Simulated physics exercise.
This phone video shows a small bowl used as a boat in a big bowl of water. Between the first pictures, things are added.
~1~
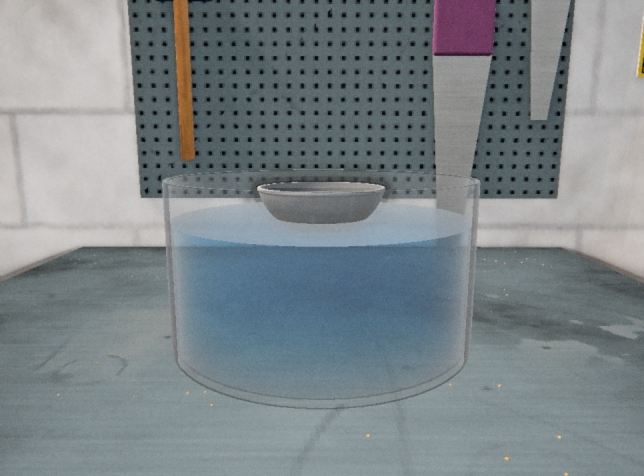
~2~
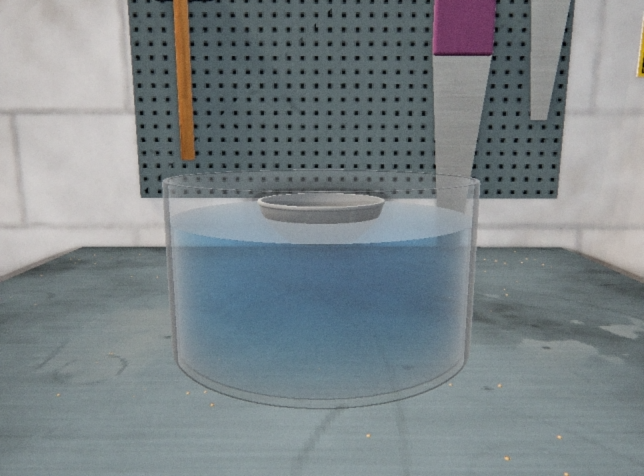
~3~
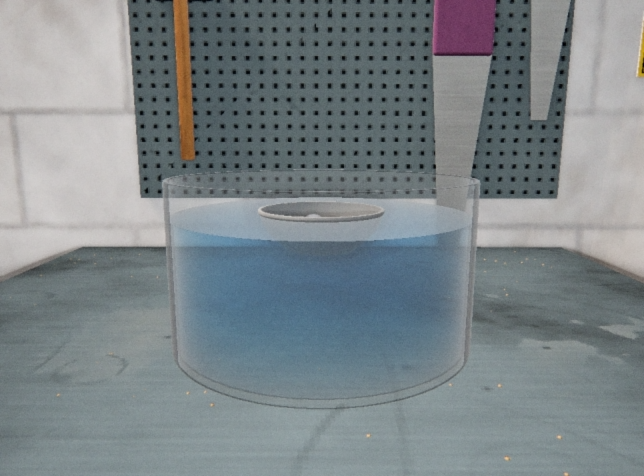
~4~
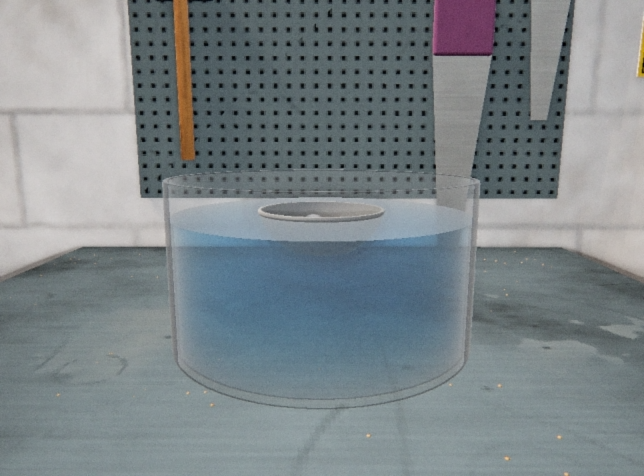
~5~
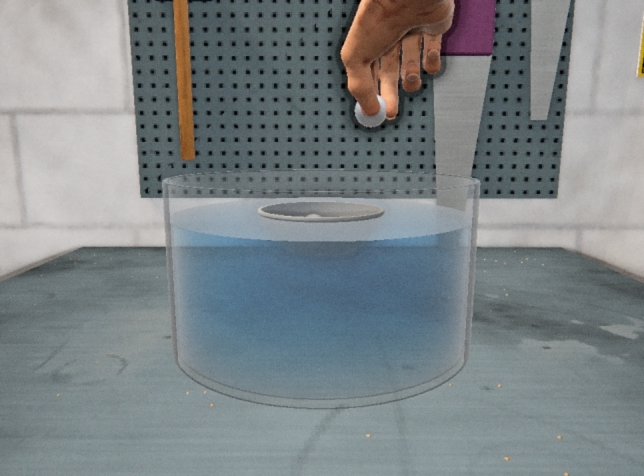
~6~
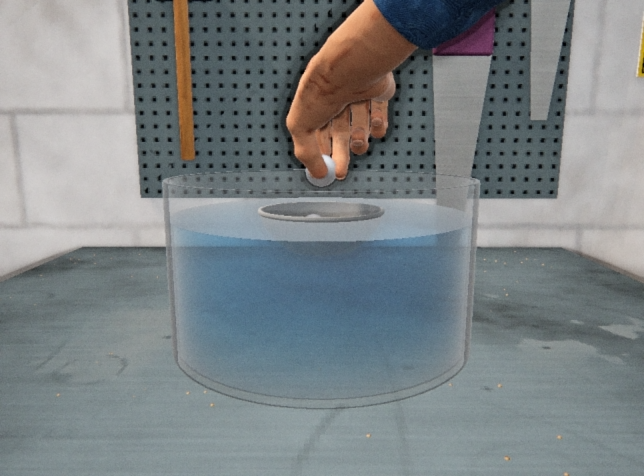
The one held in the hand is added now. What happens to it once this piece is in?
It fills and goes down.
Next, the steel ball is in and the small bowl dips.
After that, water pours in over its edge.
Finally, the small bowl lies on the bottom with its load.
